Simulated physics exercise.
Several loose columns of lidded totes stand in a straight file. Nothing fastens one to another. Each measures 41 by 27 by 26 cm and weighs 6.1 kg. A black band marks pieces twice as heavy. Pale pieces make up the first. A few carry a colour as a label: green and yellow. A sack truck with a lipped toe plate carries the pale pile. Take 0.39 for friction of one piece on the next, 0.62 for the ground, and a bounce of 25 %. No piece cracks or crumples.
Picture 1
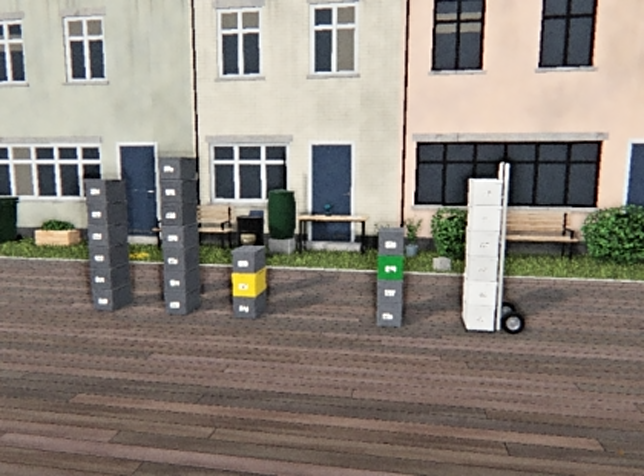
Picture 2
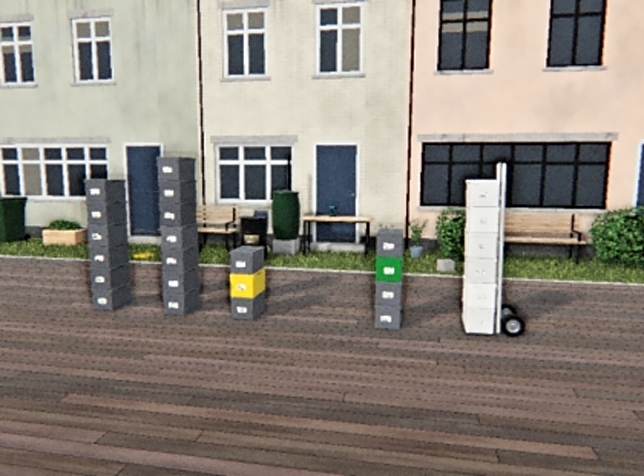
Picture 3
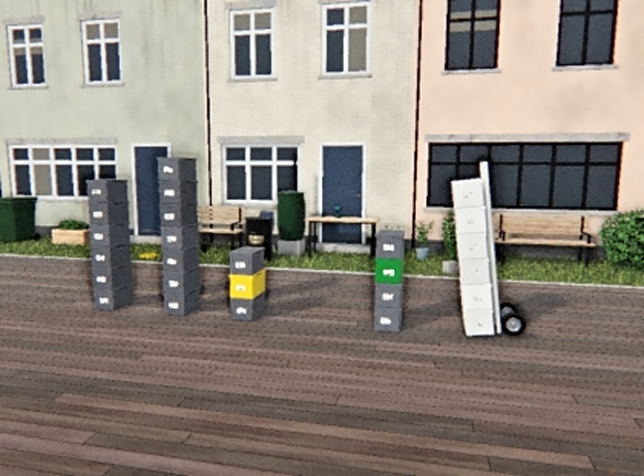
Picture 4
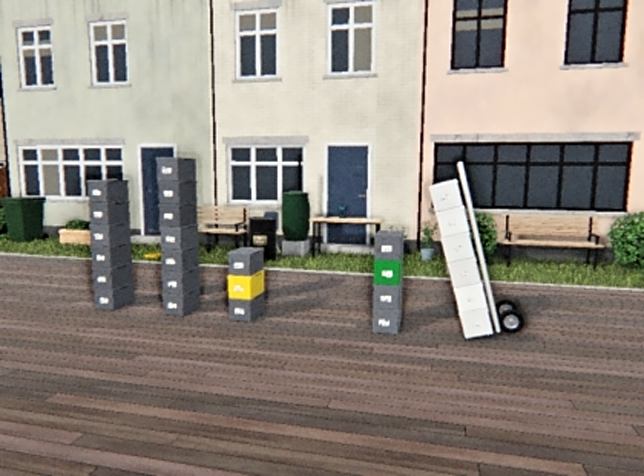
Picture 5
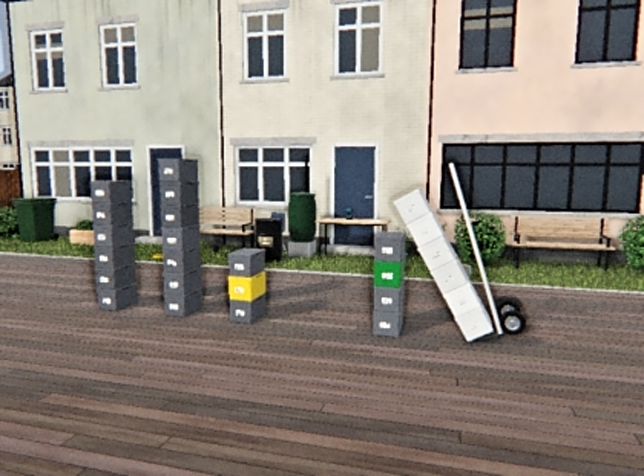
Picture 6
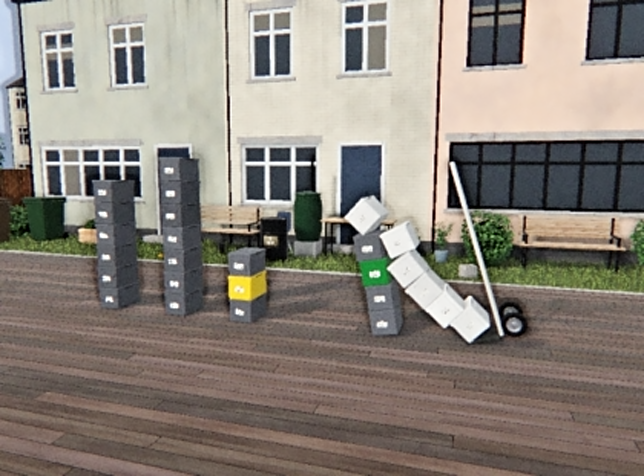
On wooden decking in front of pastel terraced houses, a sack truck holding a pale stack of totes stands upright to the right of four grey columns, two with coloured totes. The truck tilts left, and the pale stack leans away from its frame, bends apart and pushes the green-marked column leftward.
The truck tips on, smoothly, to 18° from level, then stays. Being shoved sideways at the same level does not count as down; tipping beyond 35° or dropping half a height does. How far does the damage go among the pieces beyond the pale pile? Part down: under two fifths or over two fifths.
Fewer than two in five of them.
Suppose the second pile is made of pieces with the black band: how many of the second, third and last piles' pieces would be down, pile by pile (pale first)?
Then second 4, third 0, last 0.
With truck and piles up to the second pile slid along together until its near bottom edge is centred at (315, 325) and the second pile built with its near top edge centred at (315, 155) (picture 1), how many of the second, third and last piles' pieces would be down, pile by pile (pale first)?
Then second 6, third 2, last 5.
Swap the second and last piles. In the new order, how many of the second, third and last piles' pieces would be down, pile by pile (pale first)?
In that case second 6, third 2, last 0.
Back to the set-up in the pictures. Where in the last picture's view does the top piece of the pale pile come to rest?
Around (266, 285).
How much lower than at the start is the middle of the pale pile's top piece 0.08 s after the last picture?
Some 20 cm lower.
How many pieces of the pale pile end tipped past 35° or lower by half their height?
6 pale pieces.
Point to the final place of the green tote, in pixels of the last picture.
Near (294, 310).
Then, 0.08 s on from the sixth picture, 6 of the pale pile down; none of the 20 other totes down, 4 disturbed; green tote tipped 16°.
Then, 0.22 s on from the sixth picture, 6 of the pale pile down; none of the 20 other totes down, 4 disturbed; green tote tipped 29°.
Then, 0.44 s on from the sixth picture, 6 of the pale pile down; 3 of the 20 other totes down; green tote tipped 53°, 33 cm lower.
Then, 0.70 s on from the sixth picture, 6 of the pale pile down; 3 of the 20 other totes down; green tote on its side.
Finally, 6 of the pale pile down; 3 of the 20 other totes down; green tote on its side; yellow tote displaced 46 mm. That is 15 per cent. Seen by the last camera, middles, green tote near (294, 310), yellow tote near (244, 284).
